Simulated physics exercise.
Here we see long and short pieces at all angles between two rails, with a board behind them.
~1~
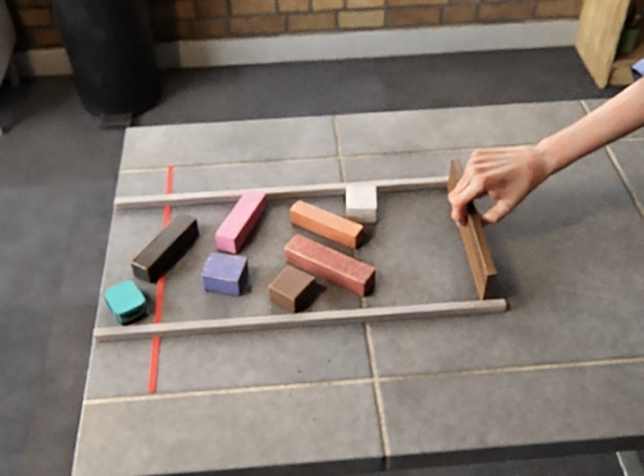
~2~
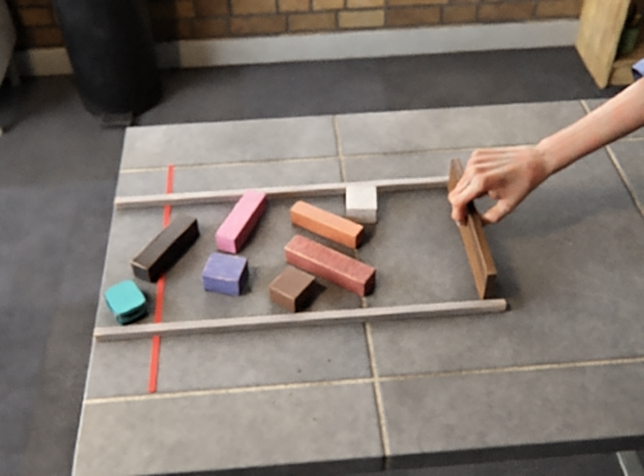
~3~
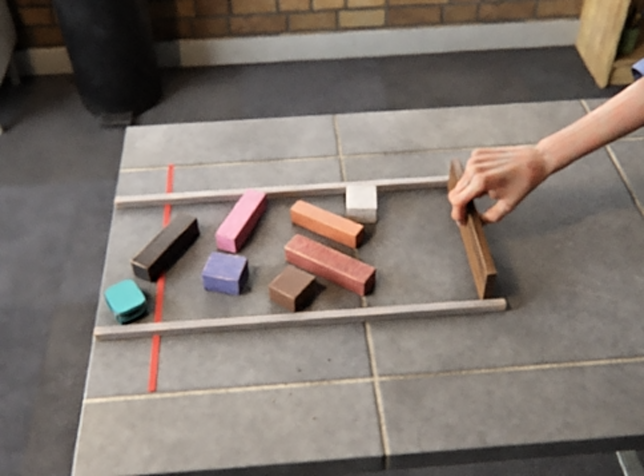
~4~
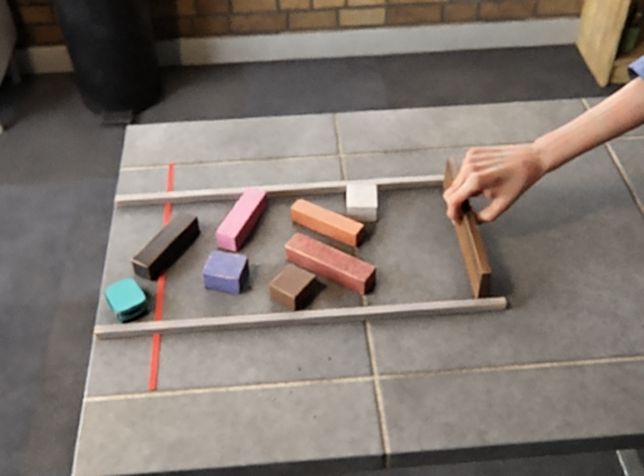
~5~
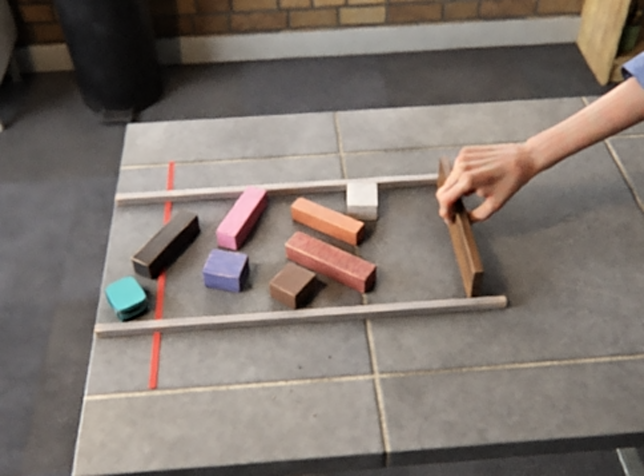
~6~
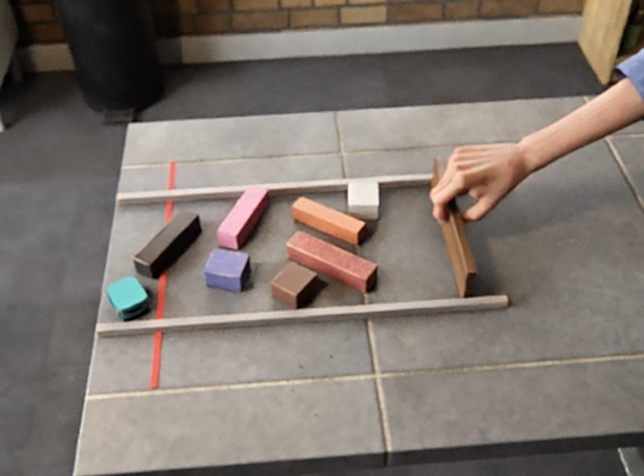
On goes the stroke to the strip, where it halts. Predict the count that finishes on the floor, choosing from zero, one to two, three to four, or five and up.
The ones that fall? Three or four of them, I think.
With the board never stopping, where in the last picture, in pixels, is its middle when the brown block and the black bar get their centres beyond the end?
With the brown block it sits around (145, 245), with the black bar around (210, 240).
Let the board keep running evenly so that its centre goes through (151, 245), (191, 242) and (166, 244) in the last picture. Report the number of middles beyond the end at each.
Place by place, 4, 1 and 4.
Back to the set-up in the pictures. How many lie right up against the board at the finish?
That number would be 3.
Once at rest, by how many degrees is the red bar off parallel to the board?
The angle comes out near 30 degrees.
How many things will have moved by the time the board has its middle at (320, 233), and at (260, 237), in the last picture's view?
Answer - first 5, then 7.
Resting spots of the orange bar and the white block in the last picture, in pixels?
The orange bar at (138, 244), the white block at (152, 214).
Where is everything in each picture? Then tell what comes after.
The first picture shows turquoise case (126, 303); black bar (166, 247); blue block (226, 274); board (470, 227); tape (163, 263).
The second picture shows black bar (166, 246); orange bar (327, 224).
The third picture shows blue block (226, 274); board (470, 226).
The fourth picture shows turquoise case (127, 301); brown block (292, 287).
The fifth picture shows black bar (167, 243); white block (362, 201).
The sixth picture shows turquoise case (129, 300); black bar (168, 243); blue block (228, 270); board (452, 225); tape (165, 259).
Early on, none off yet; turquoise case at rest near (129, 300); black bar at rest near (168, 243); blue block at rest near (228, 270).
A while later, none off yet; turquoise case at rest near (129, 300); black bar at rest near (168, 243); blue block moving near (223, 272).
Further along, none off yet; turquoise case moving near (120, 302); black bar travelled about its own width near (112, 243); blue block travelled well along near (148, 278).
Finally, the number that fall off is three or four; lost, pink bar, blue block, black bar and turquoise case.
